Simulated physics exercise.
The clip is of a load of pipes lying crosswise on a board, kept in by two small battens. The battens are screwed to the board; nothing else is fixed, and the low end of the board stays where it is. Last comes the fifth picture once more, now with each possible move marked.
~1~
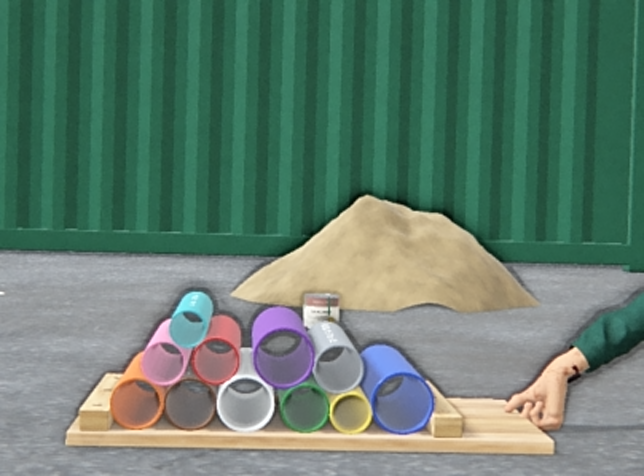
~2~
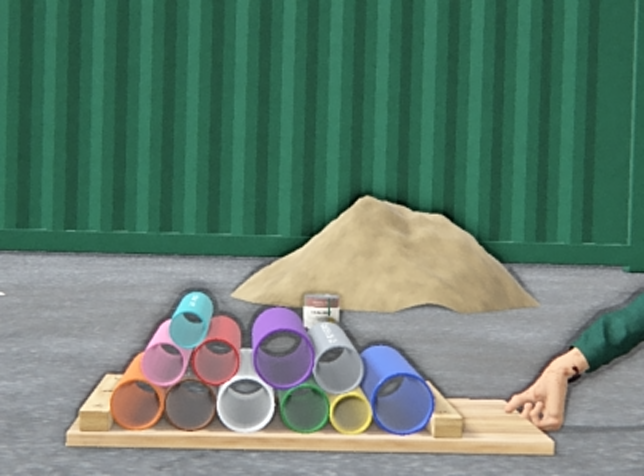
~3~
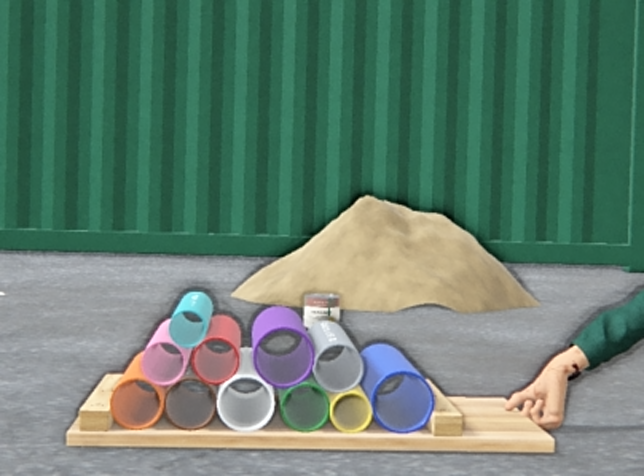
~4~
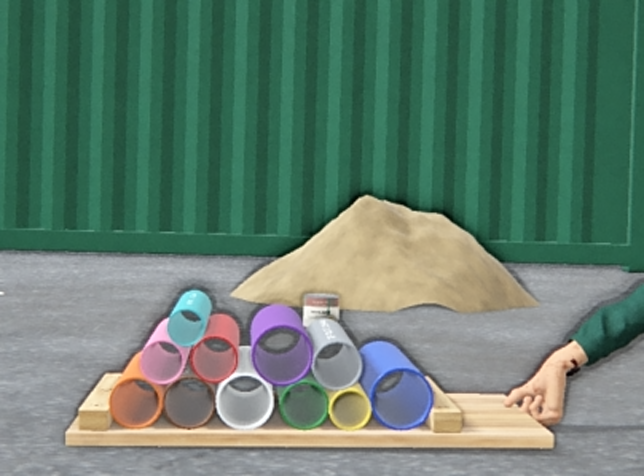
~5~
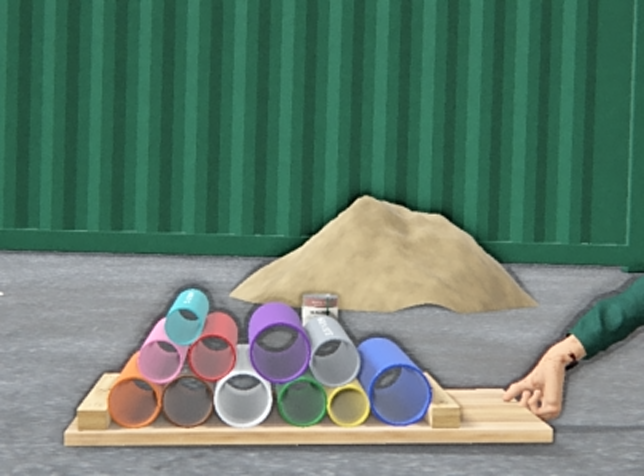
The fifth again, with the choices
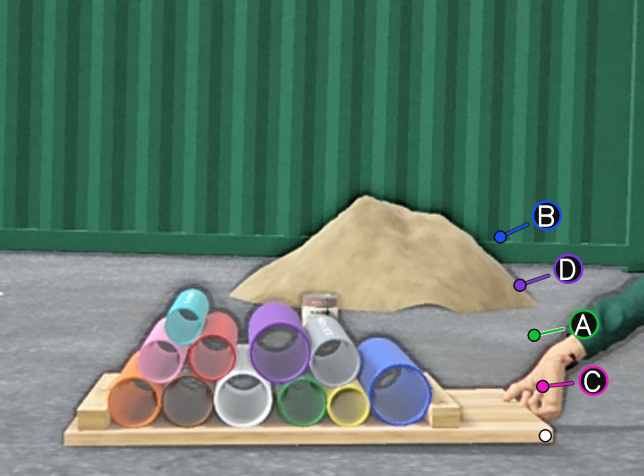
On grey ground before a green corrugated wall, a hand at a board's right end barely shifts its stacked colourful pipes leftward.
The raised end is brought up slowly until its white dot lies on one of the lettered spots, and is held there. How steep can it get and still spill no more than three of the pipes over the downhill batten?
The last mark within the limit is B.
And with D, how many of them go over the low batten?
It comes to none.
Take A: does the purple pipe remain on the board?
Yes.
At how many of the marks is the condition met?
Four of the four.
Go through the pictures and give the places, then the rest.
The first picture shows white pipe (246, 404); green pipe (306, 409); yellow pipe (351, 414).
The second picture shows yellow pipe (351, 414); blue pipe (403, 404).
The third picture shows board (307, 410); yellow pipe (351, 413); blue pipe (403, 402); turquoise pipe (187, 329).
The fourth picture shows board (306, 408); orange pipe (136, 403); brown pipe (189, 403).
The fifth picture shows board (305, 405); orange pipe (134, 402); brown pipe (188, 401).
On the marked copy, A at (534, 336); B at (500, 237); C at (543, 387); D at (520, 285); the white dot at (545, 436).
Following B. Soon after the start, board at 16°.
Later, board at 26°.
In the end, board at 26°, none over the low batten.
As for the rest, A none over the low batten; C none over the low batten; D none over the low batten.
